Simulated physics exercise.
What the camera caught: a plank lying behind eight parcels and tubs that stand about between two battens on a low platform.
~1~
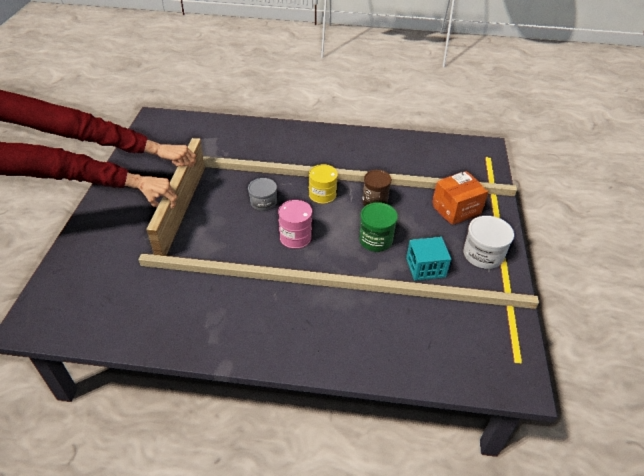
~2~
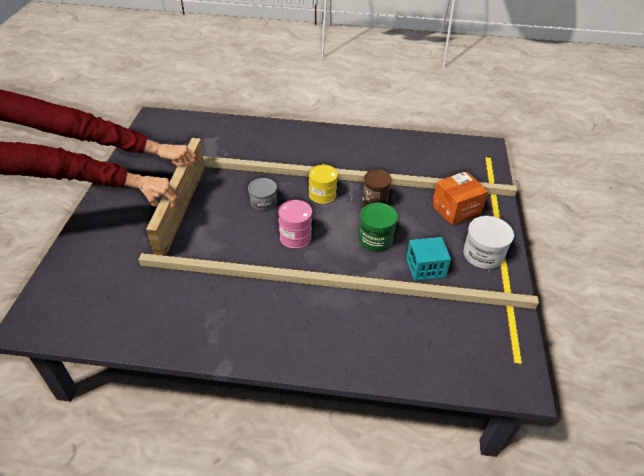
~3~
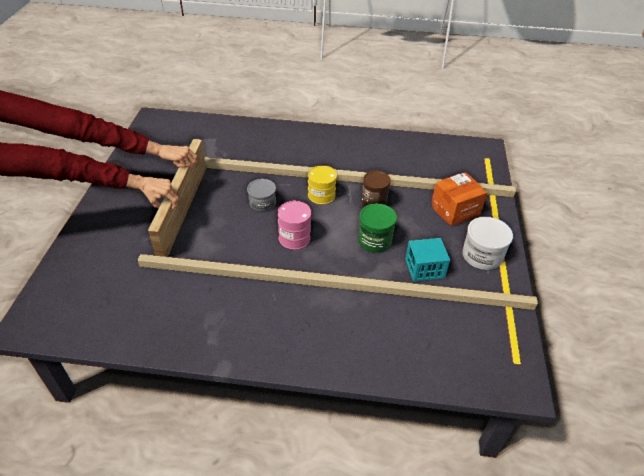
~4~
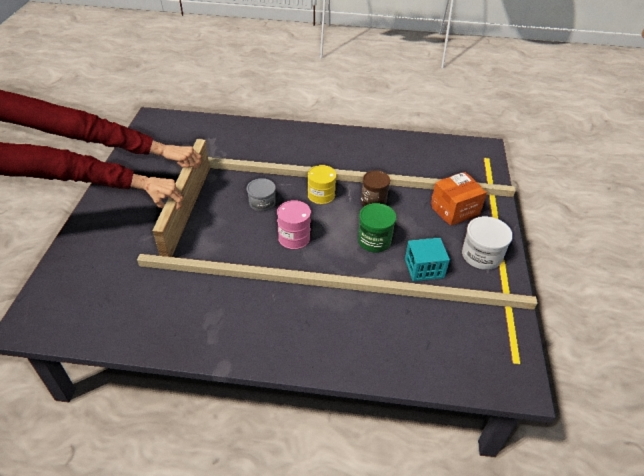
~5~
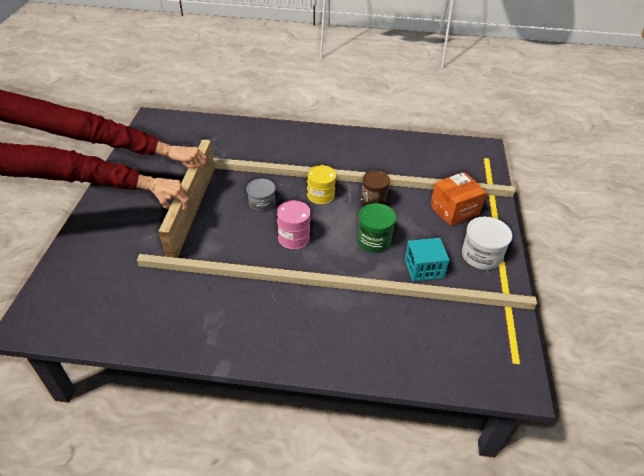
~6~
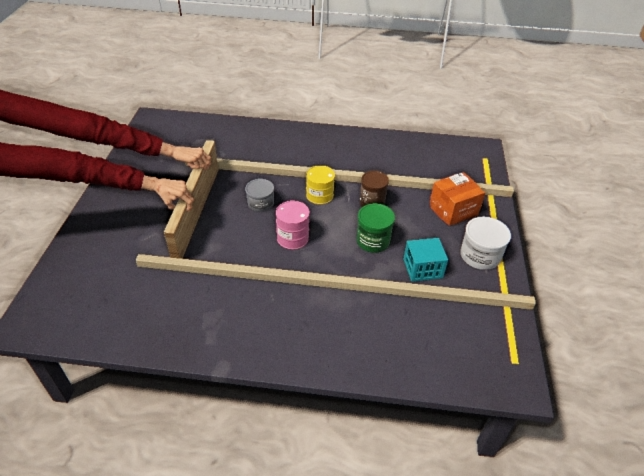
Two red-sleeved arms eased a wooden plank slightly to the right between two battens on a dark table, while the tubs, the orange parcel and the turquoise crate ahead of it stayed practically still.
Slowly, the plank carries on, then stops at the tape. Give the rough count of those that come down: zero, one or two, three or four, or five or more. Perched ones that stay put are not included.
The drop will claim three or four of them.
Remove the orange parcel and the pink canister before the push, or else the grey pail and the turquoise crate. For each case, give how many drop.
I'd say 2 the first time and 2 the second time.
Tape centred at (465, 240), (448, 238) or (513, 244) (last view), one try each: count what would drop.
You'd get 1, then 0, then 8.
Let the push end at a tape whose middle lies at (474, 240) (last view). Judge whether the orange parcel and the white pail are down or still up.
Outcome - orange parcel: It leaves the top; white pail: It leaves the top.
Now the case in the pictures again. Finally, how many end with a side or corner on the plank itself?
Contact count: 4.
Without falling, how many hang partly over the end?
I get 4.
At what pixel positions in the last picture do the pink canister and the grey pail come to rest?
In the last picture, roughly (521, 251) and (512, 224).
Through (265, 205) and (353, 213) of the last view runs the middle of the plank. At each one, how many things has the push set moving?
The counts are 1 and 5.
A little later, none off yet; white pail at rest near (485, 244); orange parcel at rest near (456, 199); turquoise crate at rest near (425, 260).
Next, none off yet; white pail at rest near (485, 244); orange parcel shifted a little near (462, 198); turquoise crate moving near (427, 262).
When it is over, the number that fall off is three or four; down, brown pail, green pail, orange parcel and white pail.
